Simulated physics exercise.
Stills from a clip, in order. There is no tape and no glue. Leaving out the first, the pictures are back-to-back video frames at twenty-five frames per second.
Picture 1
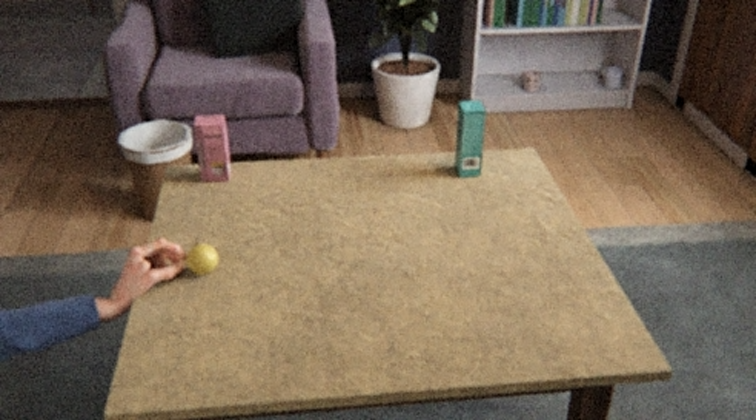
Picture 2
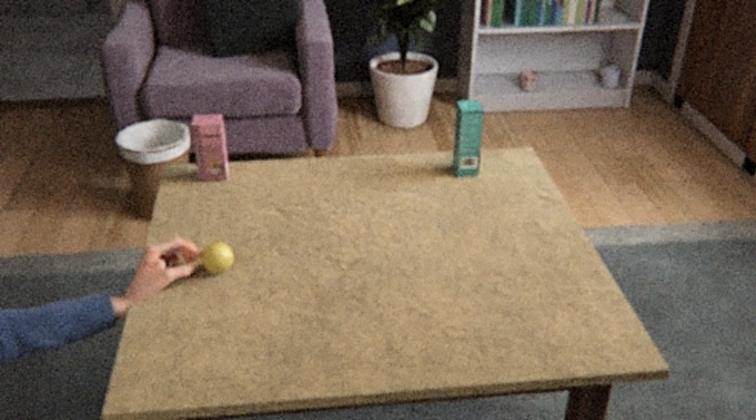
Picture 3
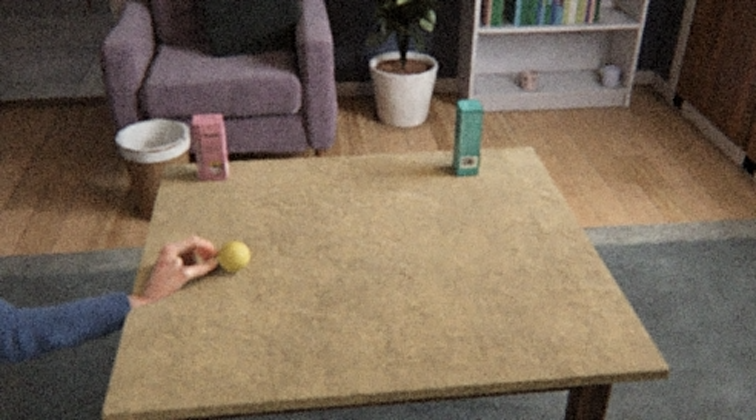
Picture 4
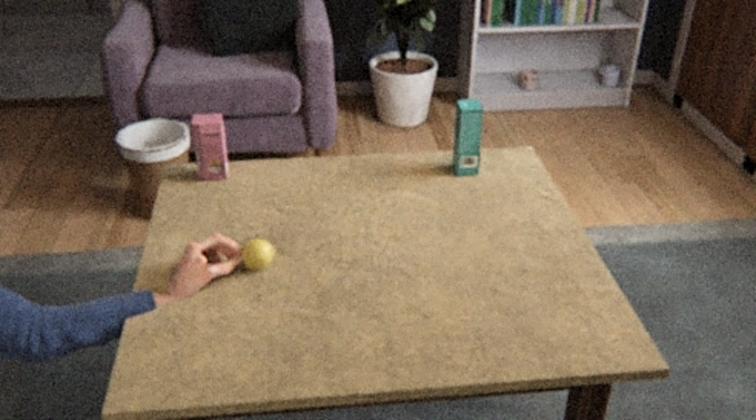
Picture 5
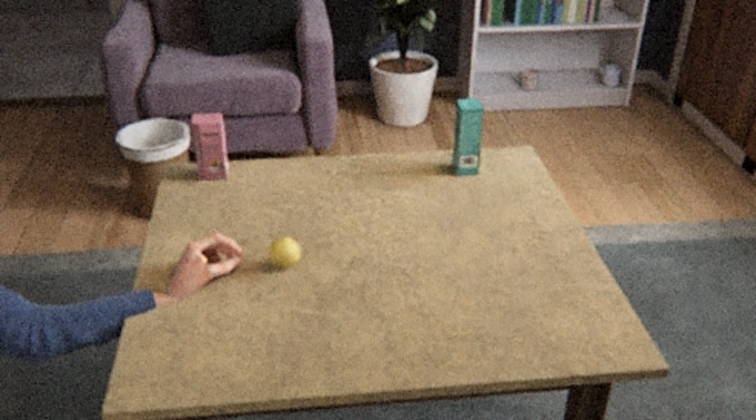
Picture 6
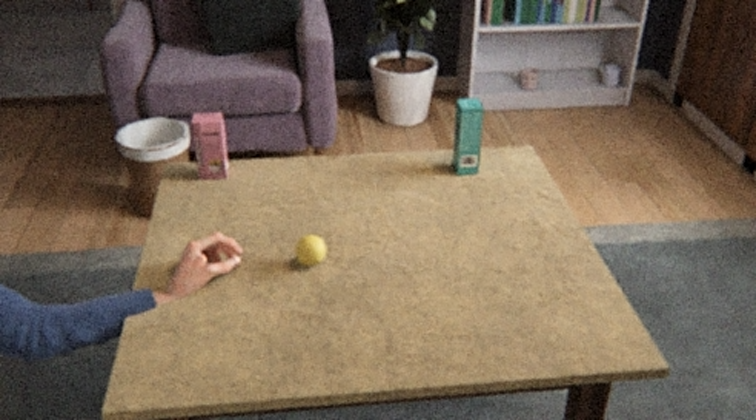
The footage shows a hand pushing a yellow lemon rightward across a tabletop, with a pink box and a green box near the far edge; the hand then stays still while the lemon continues moving right, away from it.
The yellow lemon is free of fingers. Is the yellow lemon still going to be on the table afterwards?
No, it clears the edge.
Then, 0.20 s on from there, yellow lemon shifted well along near (434, 243).
Then, 0.40 s on from there, yellow lemon shifted well along near (546, 236).
Then, 0.70 s on from there, yellow lemon now off the table.
Then, 0.90 s on from there, things are still on the move.
In the end, off the table, yellow lemon.
